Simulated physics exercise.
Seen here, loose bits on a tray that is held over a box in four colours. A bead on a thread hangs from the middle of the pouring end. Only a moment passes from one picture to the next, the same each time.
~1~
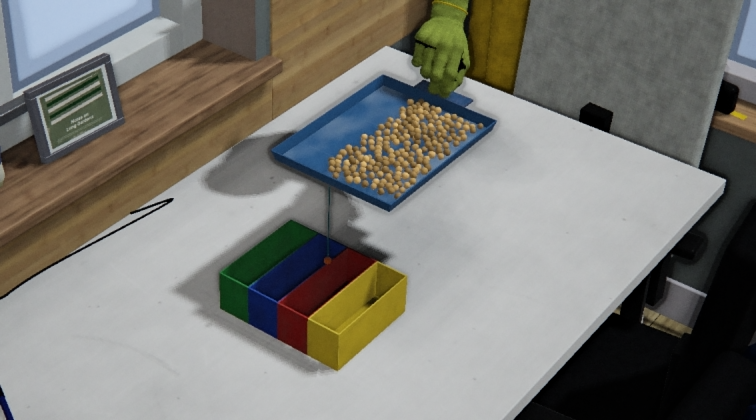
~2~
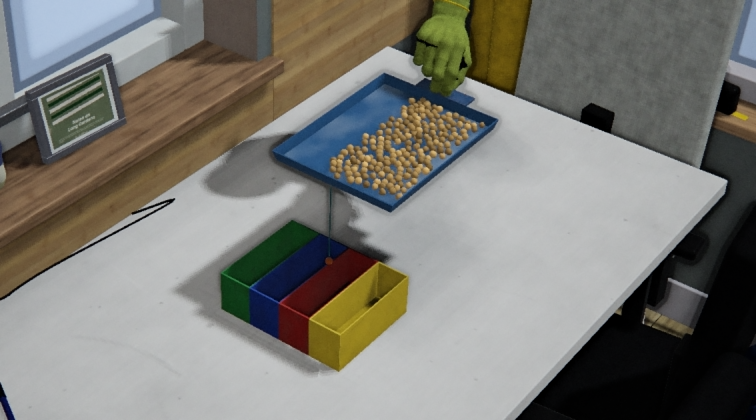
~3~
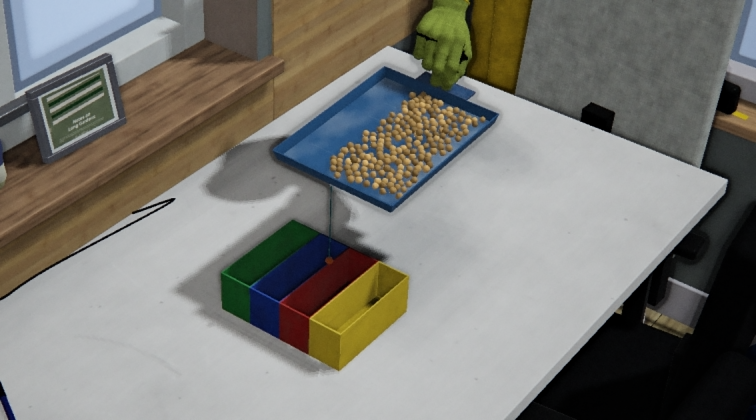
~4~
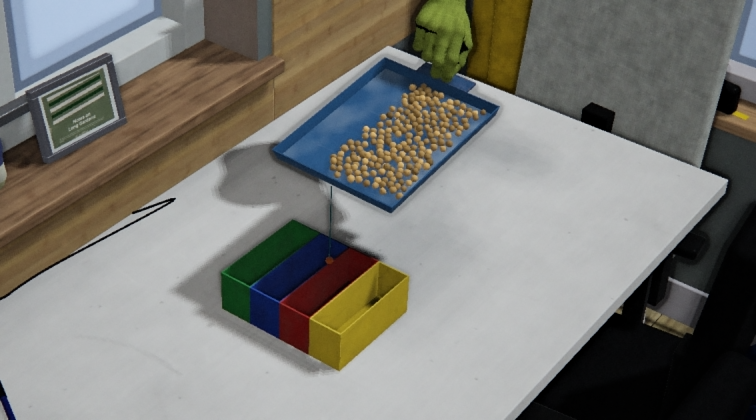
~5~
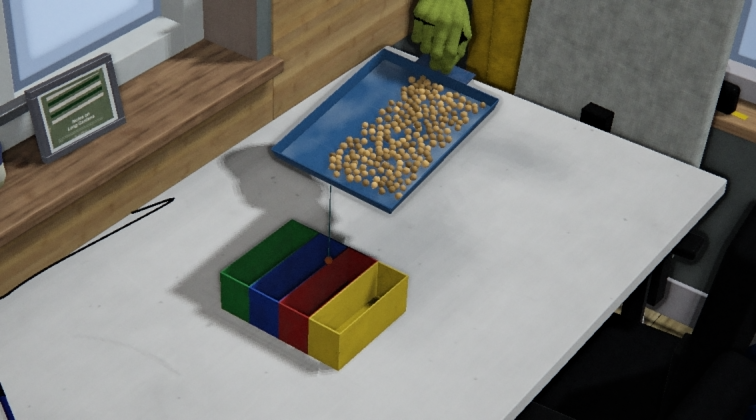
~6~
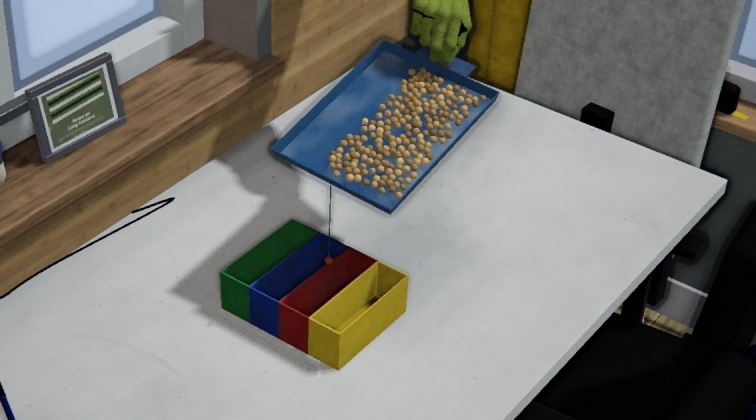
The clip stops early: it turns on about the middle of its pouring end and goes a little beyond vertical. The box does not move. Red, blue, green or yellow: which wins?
Most goes to the yellow cell.
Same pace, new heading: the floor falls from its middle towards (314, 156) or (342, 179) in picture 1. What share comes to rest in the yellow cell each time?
In turn 0 and 30 in a hundred.
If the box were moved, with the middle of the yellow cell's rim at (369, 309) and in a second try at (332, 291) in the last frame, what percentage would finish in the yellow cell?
About 40 and 30 per cent.
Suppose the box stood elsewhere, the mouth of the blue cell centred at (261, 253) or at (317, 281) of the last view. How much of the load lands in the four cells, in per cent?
First some 20, then 100 per cent.
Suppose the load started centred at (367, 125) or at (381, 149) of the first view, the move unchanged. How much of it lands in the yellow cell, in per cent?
About 30 and 30 per cent.
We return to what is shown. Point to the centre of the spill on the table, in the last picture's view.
Near (397, 363).
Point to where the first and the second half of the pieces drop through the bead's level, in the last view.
At about (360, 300), then at (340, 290).
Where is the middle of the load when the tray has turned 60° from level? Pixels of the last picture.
At about (373, 159).
Soon after the last picture, tray tipped steeply; nearly all on the tray; a stray few falling or outside the box.
A little later, tray tipped past a quarter turn; nearly all on the tray; a stray few in the yellow cell; a stray few in the red cell; a stray few falling or outside the box.
Later still, tray tipped past a quarter turn; about half in the yellow cell; about a quarter in the red cell; a small part in the blue cell; a stray few in the green cell; about a quarter falling or outside the box.
At rest, tray tipped past a quarter turn; about half in the yellow cell; about a quarter in the red cell; a small part in the blue cell; a stray few in the green cell; about a quarter outside the box.
